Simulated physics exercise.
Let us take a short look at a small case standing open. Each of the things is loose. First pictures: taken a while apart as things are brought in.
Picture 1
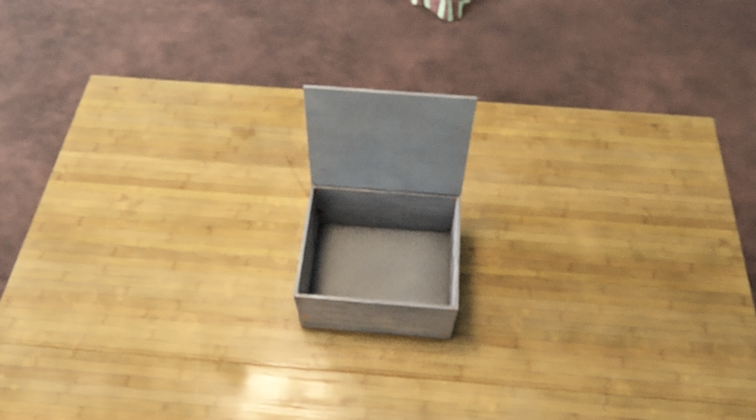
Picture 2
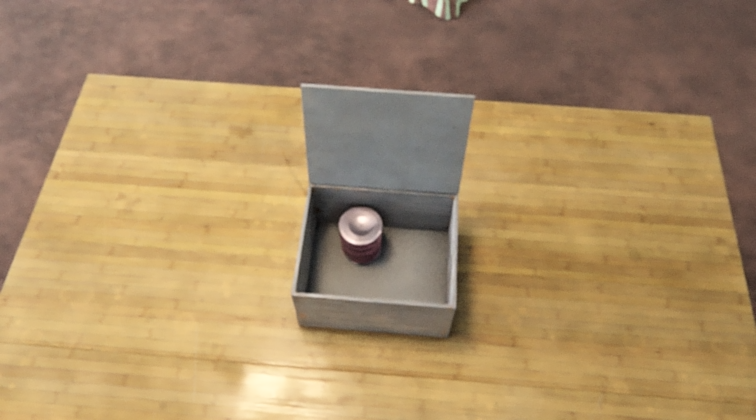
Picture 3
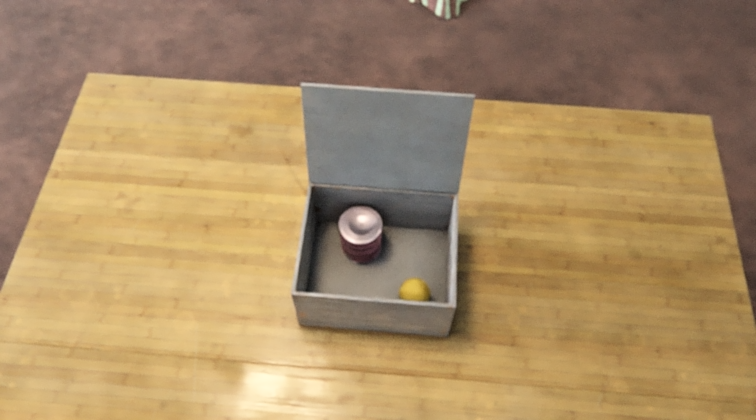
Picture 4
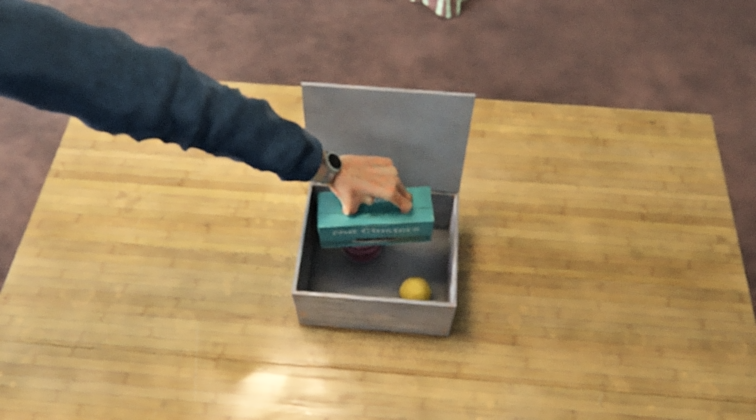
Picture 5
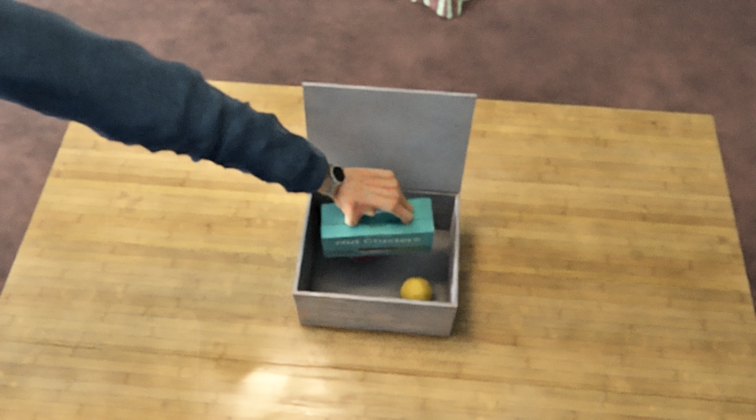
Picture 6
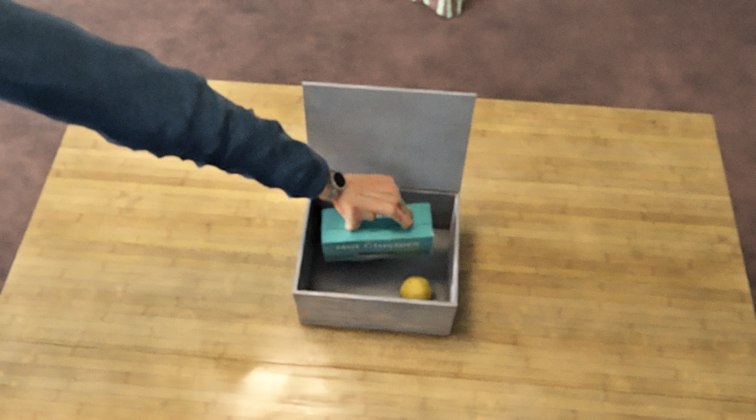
Open grey case on a wooden table, a pink tin then a yellow ball appearing inside, a hand lowering a turquoise carton in.
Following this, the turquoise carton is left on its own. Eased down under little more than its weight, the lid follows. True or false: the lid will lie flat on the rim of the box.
True.
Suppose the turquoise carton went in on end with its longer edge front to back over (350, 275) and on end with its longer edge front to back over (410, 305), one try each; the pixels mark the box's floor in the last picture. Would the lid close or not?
Try one: Lid left up; try two: Lid down.
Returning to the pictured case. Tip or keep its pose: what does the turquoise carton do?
Result: It remains as it was set.
Then, 0.40 s after the last picture, turquoise carton tipped 42° from how it was near (391, 268); yellow lemon rolled a little.
Then, 1.30 s after the last picture, lid 78° above the rim; turquoise carton slid a little near (385, 260); yellow lemon rolled a little.
Then, 1.70 s after the last picture, lid 50° above the rim; turquoise carton slid a little near (385, 260); yellow lemon rolled a little.
Then, 2.10 s after the last picture, lid 13° above the rim; turquoise carton slid a little near (385, 260); yellow lemon rolled a little.
At rest, lid shut; moved from the start, turquoise carton; the other 2 in place. Seen from the same camera at the end, turquoise carton near (385, 260).
